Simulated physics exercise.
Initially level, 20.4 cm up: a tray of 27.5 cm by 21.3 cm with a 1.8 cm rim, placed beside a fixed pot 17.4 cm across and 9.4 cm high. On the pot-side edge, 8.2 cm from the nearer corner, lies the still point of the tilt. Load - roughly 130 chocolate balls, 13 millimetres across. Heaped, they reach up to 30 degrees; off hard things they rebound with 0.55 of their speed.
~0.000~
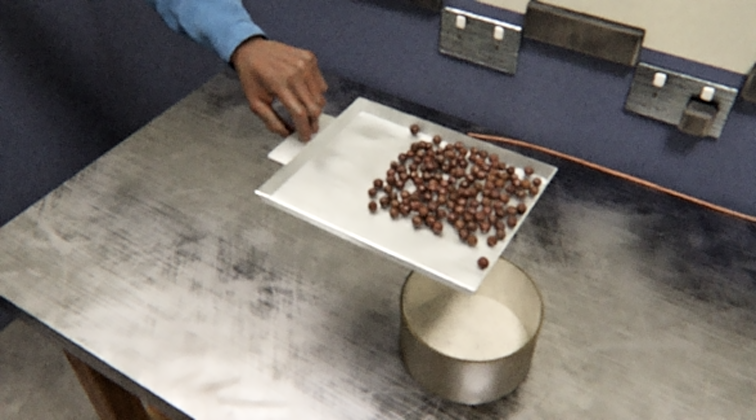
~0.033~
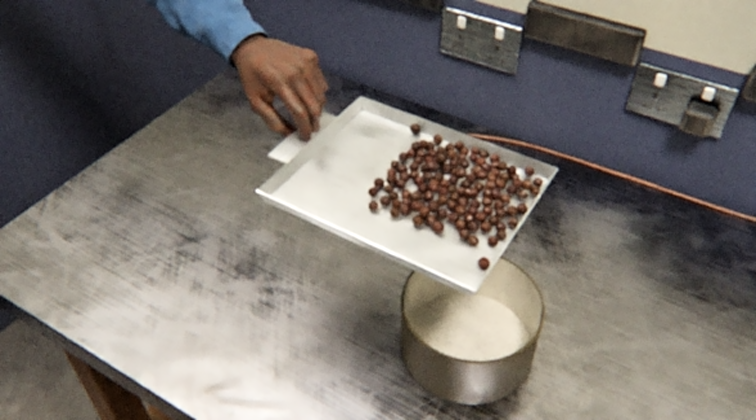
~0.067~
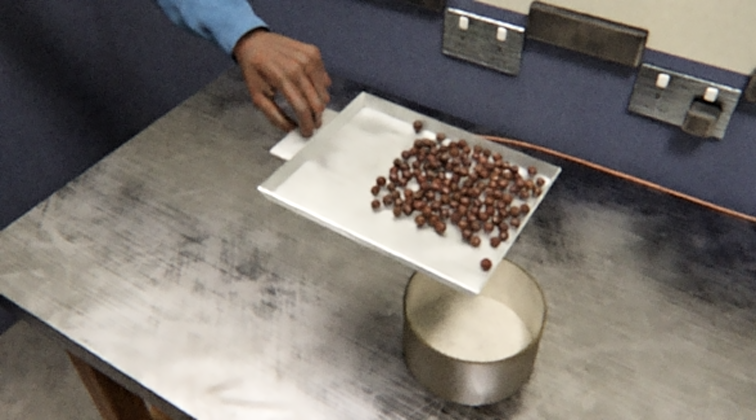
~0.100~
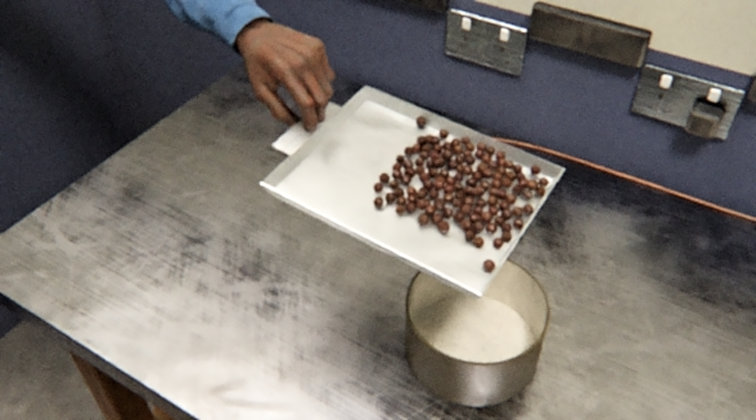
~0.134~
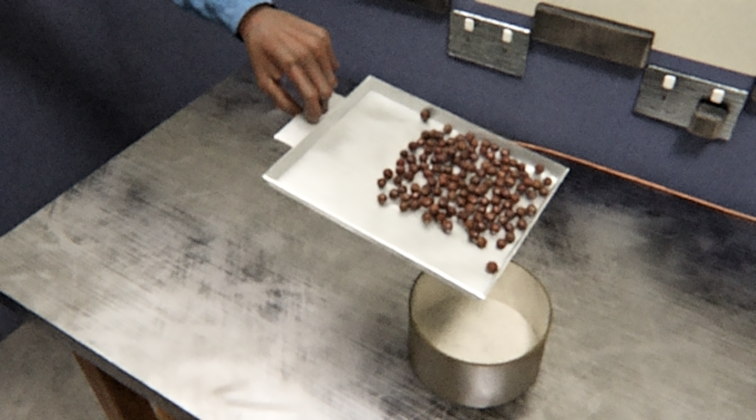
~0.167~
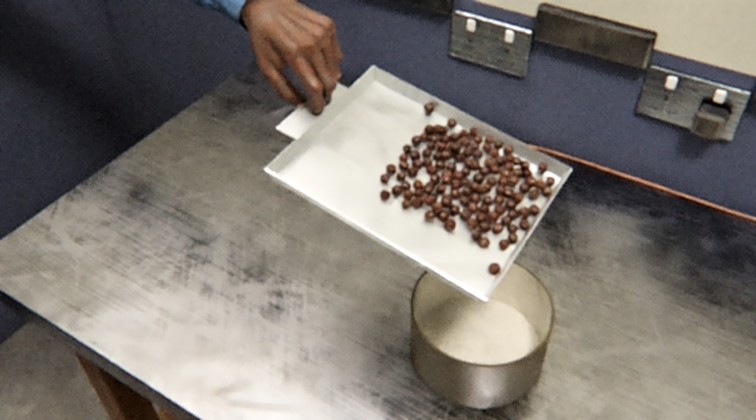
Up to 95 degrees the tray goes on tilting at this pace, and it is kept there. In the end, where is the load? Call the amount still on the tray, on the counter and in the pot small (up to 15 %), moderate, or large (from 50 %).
At the end, tray: Small, counter: Large, pot: Moderate.
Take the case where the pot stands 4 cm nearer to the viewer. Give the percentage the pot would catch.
With that change it comes to something like 50 in a hundred.
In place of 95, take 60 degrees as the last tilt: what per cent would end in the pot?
Estimated share: About 20 %.
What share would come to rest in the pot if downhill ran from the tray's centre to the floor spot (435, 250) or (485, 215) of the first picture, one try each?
Near 50 and 15 percent, in that order.
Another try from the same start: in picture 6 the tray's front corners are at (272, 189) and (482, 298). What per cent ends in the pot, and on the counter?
In the pot: 60 per cent; on the counter: 40 per cent.
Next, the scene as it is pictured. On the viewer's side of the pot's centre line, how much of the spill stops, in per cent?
About 80 per cent.
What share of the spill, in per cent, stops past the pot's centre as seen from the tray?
Share past the middle: Roughly 90 percent.
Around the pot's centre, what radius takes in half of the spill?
I'd say around 24 centimetres.
After 0.55 s, tilt 52 degrees; the tray holds 100 %, the pot 0 %.
After 0.81 s, tilt 79 degrees; the tray holds 65 %, the pot 0 %.
After 1.17 s, tilt 95 degrees; the tray holds 0 %, the pot 25 %.
At rest (2.2 s), tray 0 %, counter 75 %, pot 25 %.
